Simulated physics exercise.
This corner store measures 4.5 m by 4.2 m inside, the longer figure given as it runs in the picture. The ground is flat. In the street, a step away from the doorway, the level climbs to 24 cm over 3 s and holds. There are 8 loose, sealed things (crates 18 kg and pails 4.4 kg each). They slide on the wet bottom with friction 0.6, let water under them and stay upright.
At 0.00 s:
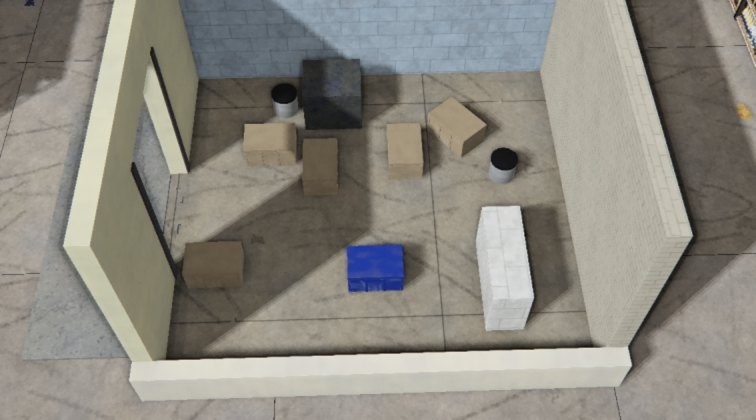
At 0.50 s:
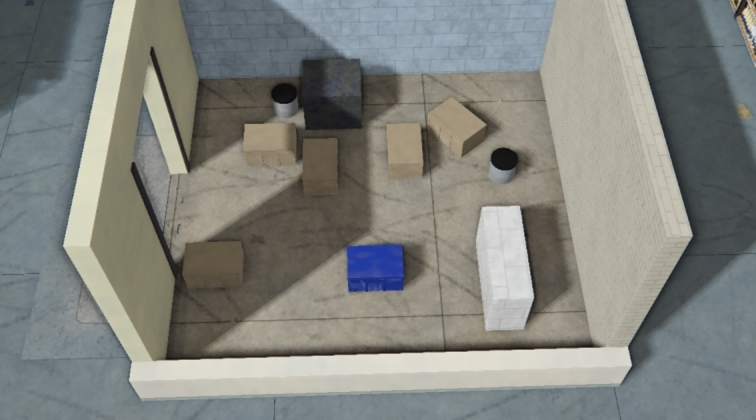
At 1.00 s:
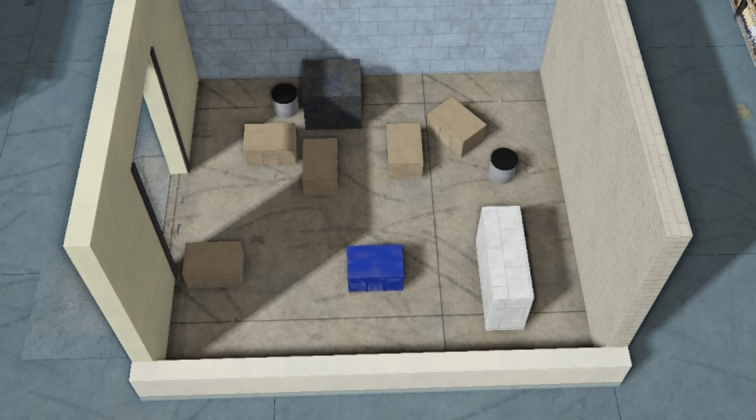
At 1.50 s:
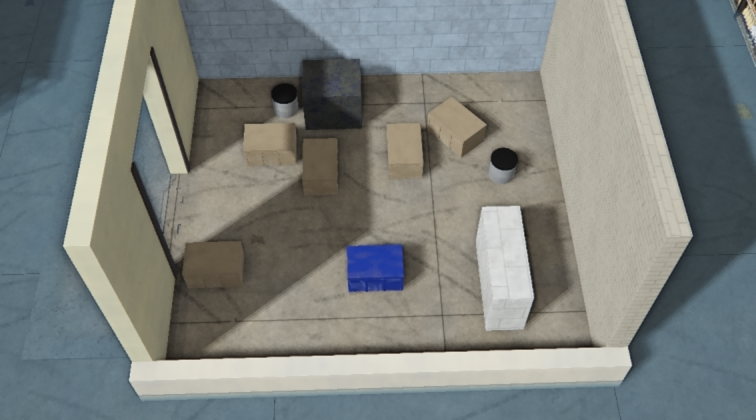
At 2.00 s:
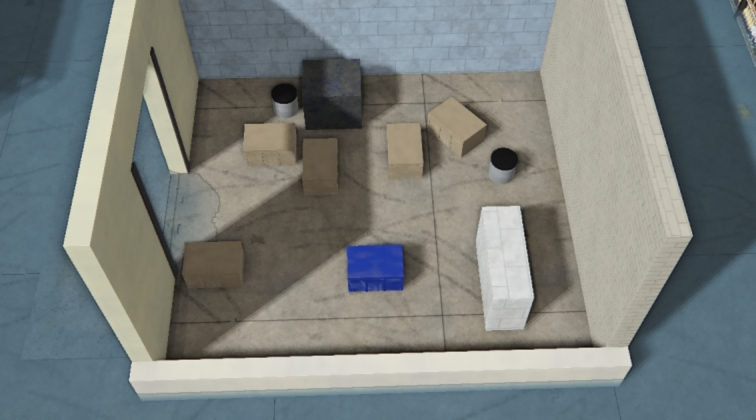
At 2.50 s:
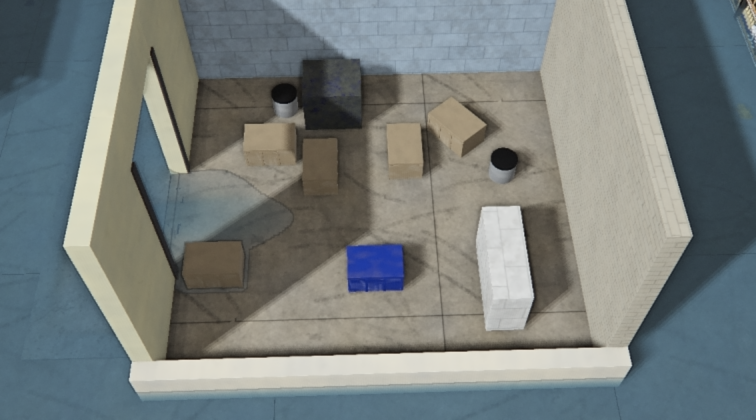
A roofless room with cream and pale brick walls and a doorway on the left stands on flat ground, seen from high above by a still camera. Inside, a dark block and tan boxes sit toward the back among two pails, with a blue crate and a white block nearer the front. Bluish water covers the ground outside, then creeps through the doorway across the floor, while every object stays put.
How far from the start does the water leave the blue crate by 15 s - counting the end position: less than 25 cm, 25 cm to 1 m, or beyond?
The blue crate ends far away.
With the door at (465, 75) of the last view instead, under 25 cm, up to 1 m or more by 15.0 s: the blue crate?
Then the blue crate travels far.
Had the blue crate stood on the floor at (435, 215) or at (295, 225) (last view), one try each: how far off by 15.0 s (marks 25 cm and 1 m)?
In that order: It gets carried off; it gets carried off.
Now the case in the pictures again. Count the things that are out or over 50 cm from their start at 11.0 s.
5 of them.
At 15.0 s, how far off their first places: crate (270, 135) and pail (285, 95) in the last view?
In turn: 100 cm, 60 cm.
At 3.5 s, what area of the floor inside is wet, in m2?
Some 4.0 m2.
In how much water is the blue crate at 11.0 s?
Roughly 12 cm.
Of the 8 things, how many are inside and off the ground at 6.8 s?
I count 0.
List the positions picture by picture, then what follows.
In the first picture, the blue crate at (375, 261) rests on the ground; 0.0 m2 under water; 0 of 8 have shifted.
In the second picture, the blue crate at (375, 261), on the bottom; 0.0 m2 under water; 0 of 8 have shifted.
In the third picture, the blue crate at (375, 261) rests on the ground; water covers 0.0 m2; 0 of 8 have shifted.
In the fourth picture, the blue crate at (375, 261) rests on the ground; 0.0 m2 under water; 0 of 8 have shifted.
In the fifth picture, the blue crate at (375, 261) rests on the ground; water covers 0.4 m2; 0 of 8 have shifted.
In the sixth picture, the blue crate at (375, 261), on the bottom; water covers 1.2 m2; 0 of 8 have shifted.
After 3.5 s the blue crate is near (375, 261), 0.0 m from its start, aground; 0 afloat.
After 6.8 s the blue crate is near (410, 268), 0.4 m from its start, aground; 0 afloat.
After 11.0 s the blue crate is near (389, 324), 0.8 m from its start, afloat; 7 afloat.
After 15.0 s the blue crate is near (219, 239), 1.7 m from its start, afloat; 8 afloat.
